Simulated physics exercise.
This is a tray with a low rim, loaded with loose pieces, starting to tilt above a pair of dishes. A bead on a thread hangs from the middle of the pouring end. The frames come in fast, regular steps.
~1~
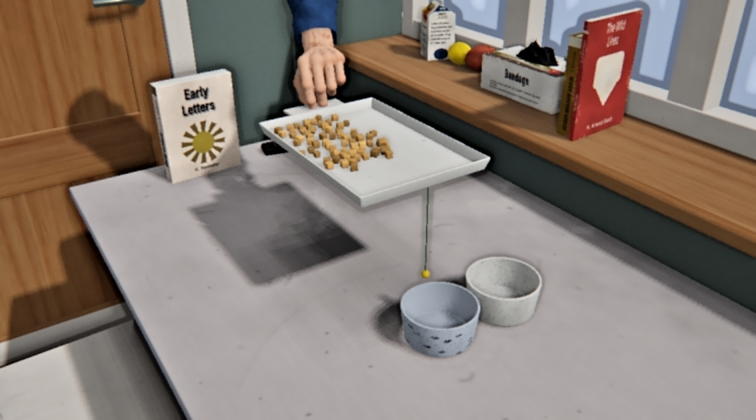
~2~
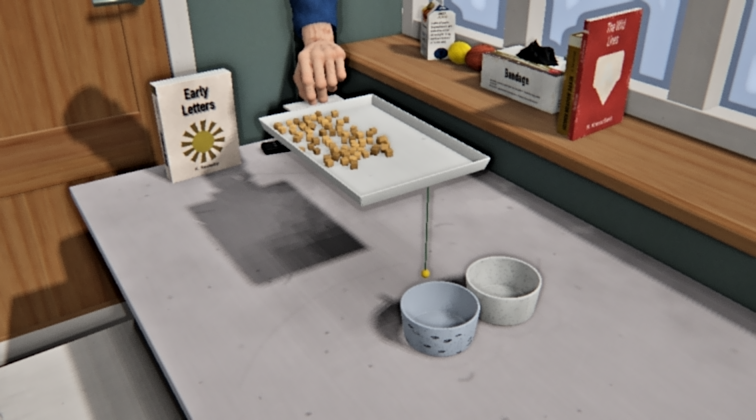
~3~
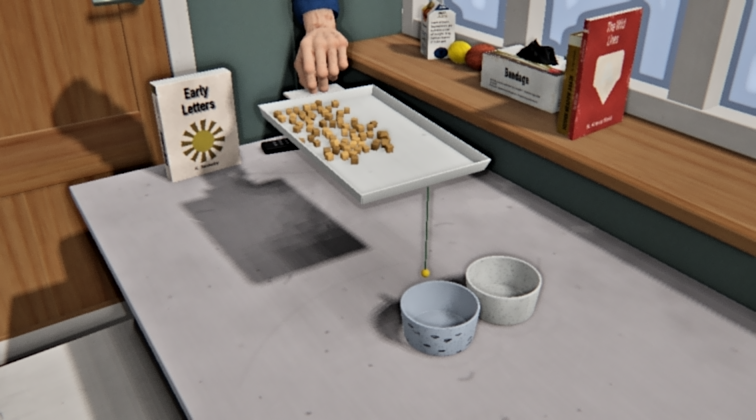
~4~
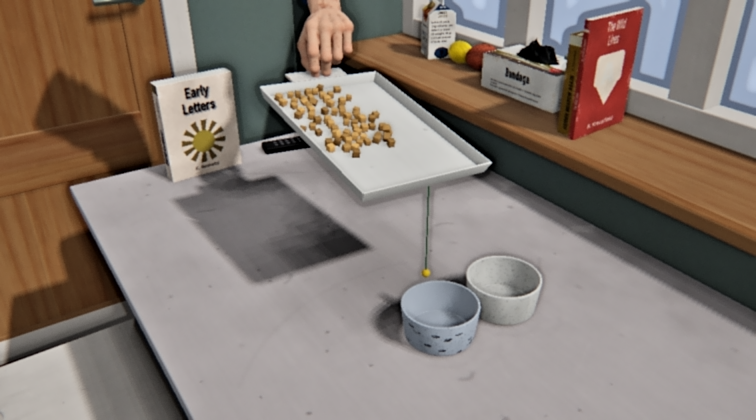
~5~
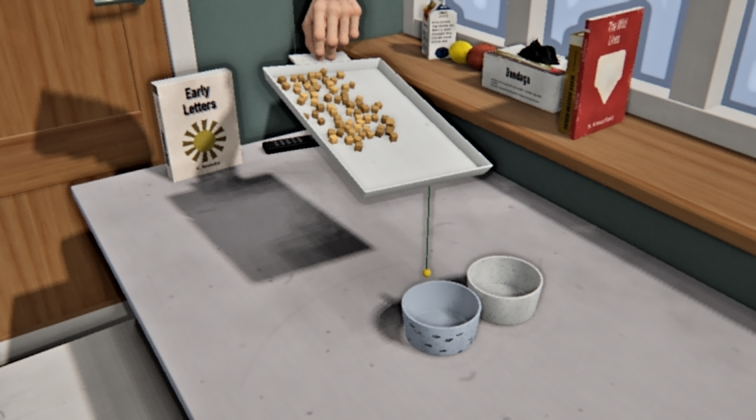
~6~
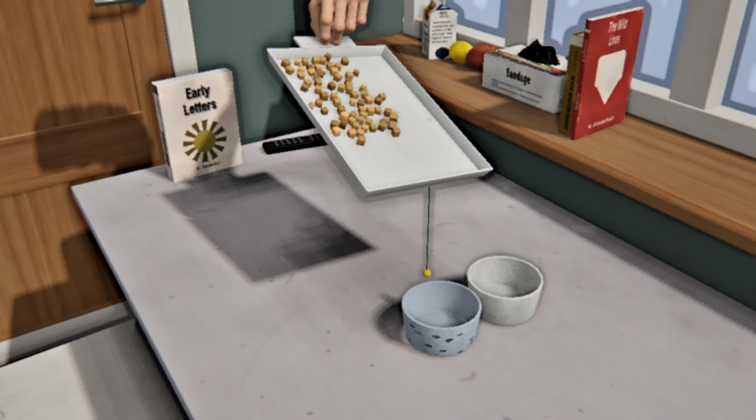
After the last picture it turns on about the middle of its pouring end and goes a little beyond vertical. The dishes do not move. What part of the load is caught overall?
The two hold more than half of the load.
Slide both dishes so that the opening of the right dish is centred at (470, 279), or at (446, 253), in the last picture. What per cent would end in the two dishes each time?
The first gives 40 %, the second 10 %.
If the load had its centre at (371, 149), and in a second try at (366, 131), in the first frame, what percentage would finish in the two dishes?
In turn 80 and 80 in a hundred.
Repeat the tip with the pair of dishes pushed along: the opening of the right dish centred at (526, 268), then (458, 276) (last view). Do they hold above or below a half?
First above a half, then under half.
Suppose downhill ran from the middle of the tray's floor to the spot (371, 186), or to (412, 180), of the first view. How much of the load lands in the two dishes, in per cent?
Near 10 % and 50 %.
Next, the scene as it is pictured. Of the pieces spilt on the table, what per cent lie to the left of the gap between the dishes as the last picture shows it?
About 40 per cent.
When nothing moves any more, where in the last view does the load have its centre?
At about (502, 301).
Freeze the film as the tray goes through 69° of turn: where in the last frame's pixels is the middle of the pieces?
Near (462, 174).
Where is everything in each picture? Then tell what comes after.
Corners of the pouring end near (362, 195) and (485, 158), level; middle of the load near (344, 143), small wooden cubes; left dish near (464, 338); right dish near (528, 308); bead on its thread near (425, 274), in the first frame.
Corners of the pouring end near (362, 194) and (485, 158), level; middle of the load near (344, 140), in the second frame.
Corners of the pouring end near (363, 192) and (485, 159), tipped barely, lowest at the right corner; middle of the load near (345, 133), in the third frame.
Corners of the pouring end near (365, 190) and (486, 161), tipped a little, lowest at the right corner; middle of the load near (346, 122), in the fourth frame.
Corners of the pouring end near (367, 189) and (487, 164), tipped clearly, lowest at the right corner; middle of the load near (349, 112), in the fifth frame.
Corners of the pouring end near (369, 187) and (488, 167), tipped clearly, lowest at the right corner; middle of the load near (353, 103); left dish near (465, 337); right dish near (529, 307), in the sixth frame.
Shortly afterwards, tray tipped steeply; the bulk on the tray; near a quarter in the air.
Next, tray tipped past a quarter turn; a little in the left dish; near two thirds in the right dish; a little outside both; a little in the air.
Some moments later, tray tipped past a quarter turn; a little in the left dish; the bulk in the right dish; near a quarter outside both.
In the end, tray tipped past a quarter turn; a little in the left dish; the bulk in the right dish; near a quarter outside both.
